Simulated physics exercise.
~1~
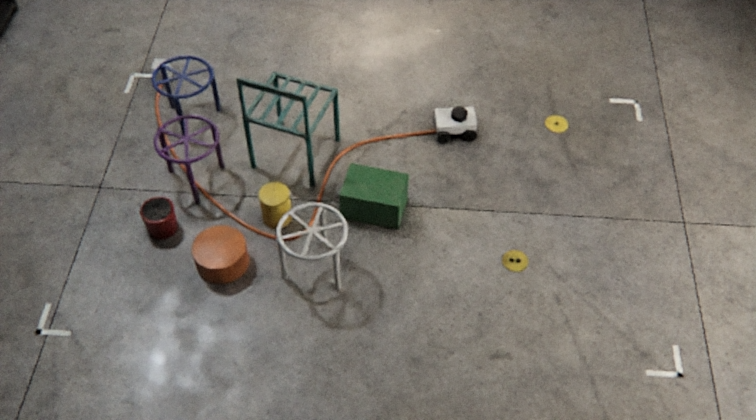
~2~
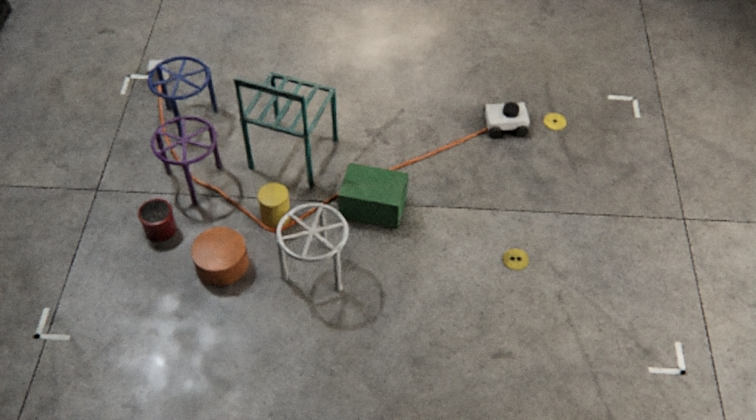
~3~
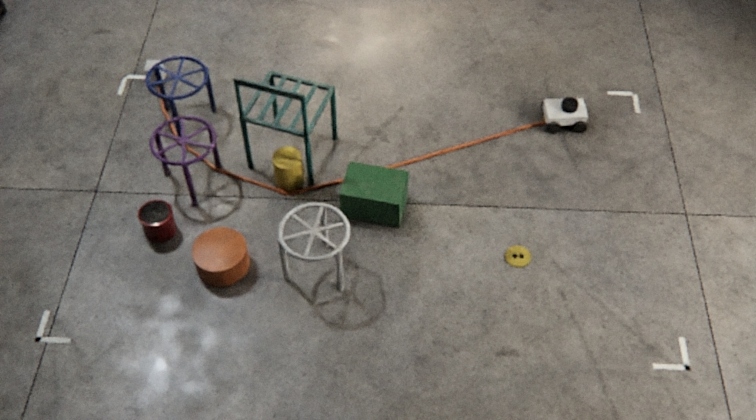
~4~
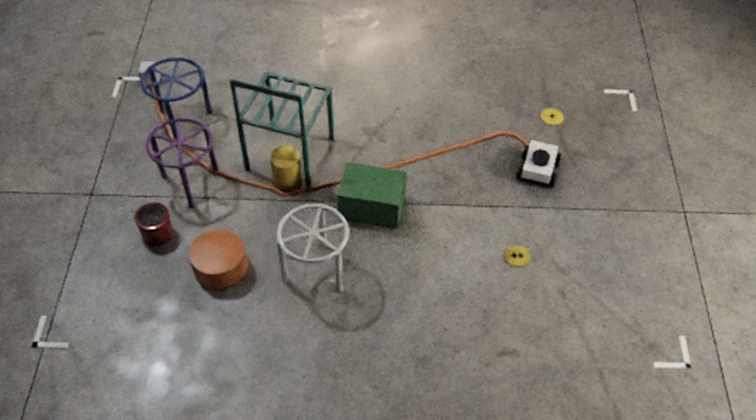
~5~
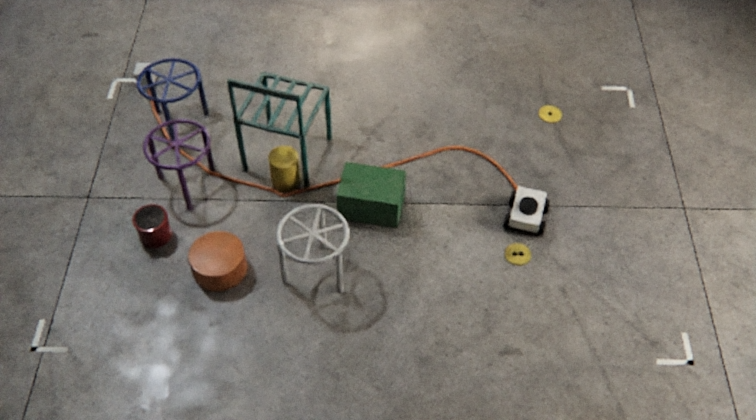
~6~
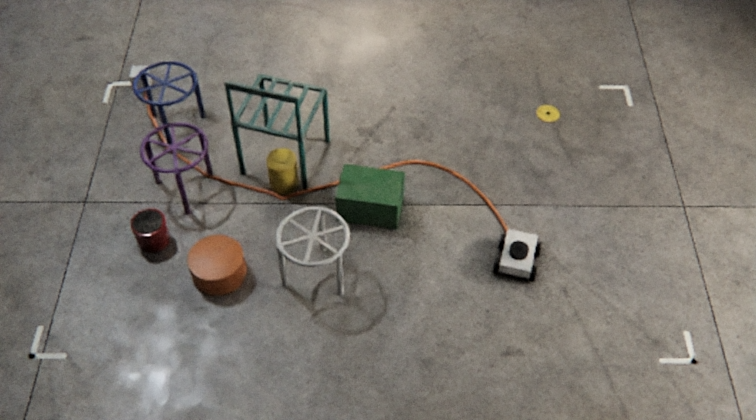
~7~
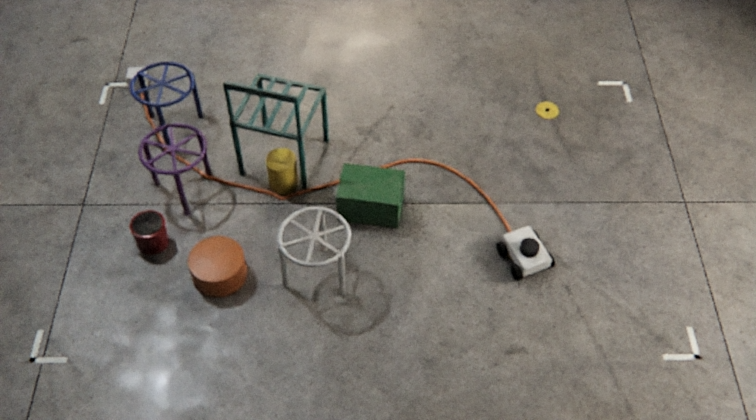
A concrete workshop floor is seen from high above, the view drifting slightly. Blue and purple stools, a teal chair, a red pot, an orange tub and a yellow tub fill the left side, with a white stool and green crate nearer the middle. A small white cart trailing an orange lead rolls right to the upper yellow mark, and the tightening lead shifts the yellow tub up toward the chair. The cart then turns and drives down to the lower mark, the lead curving behind it. It ends there, angled slightly, the crate still in place.
